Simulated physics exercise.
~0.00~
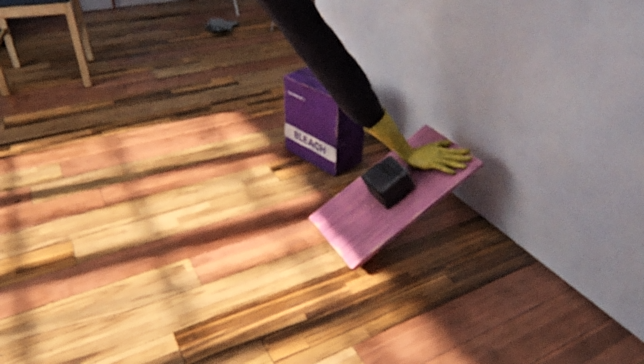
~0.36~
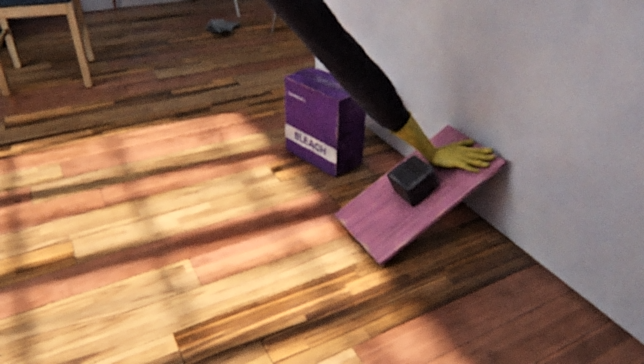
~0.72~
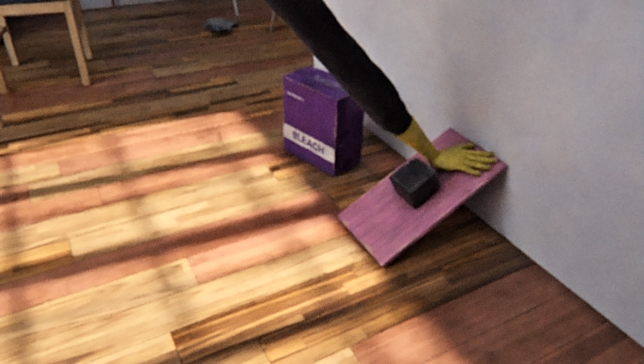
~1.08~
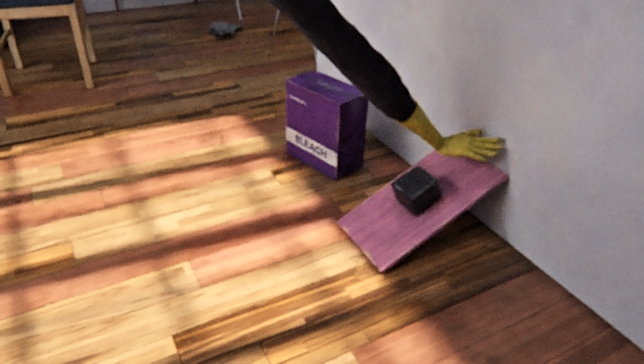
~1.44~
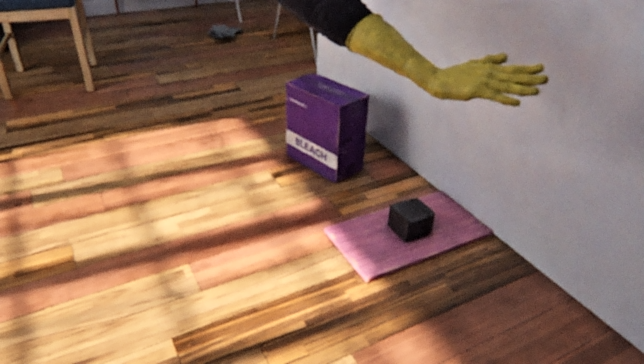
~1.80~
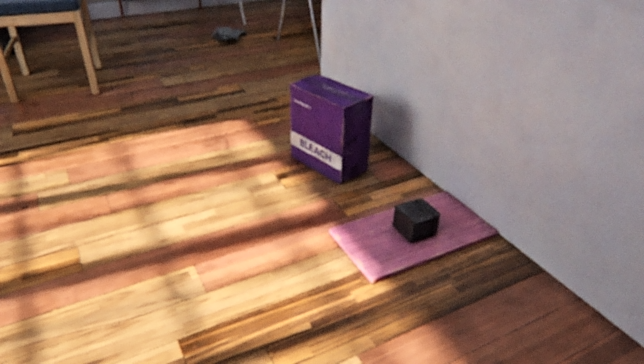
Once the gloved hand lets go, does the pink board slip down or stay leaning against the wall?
It slips down, ending up flat on the wooden floor with the black block still on top of it.
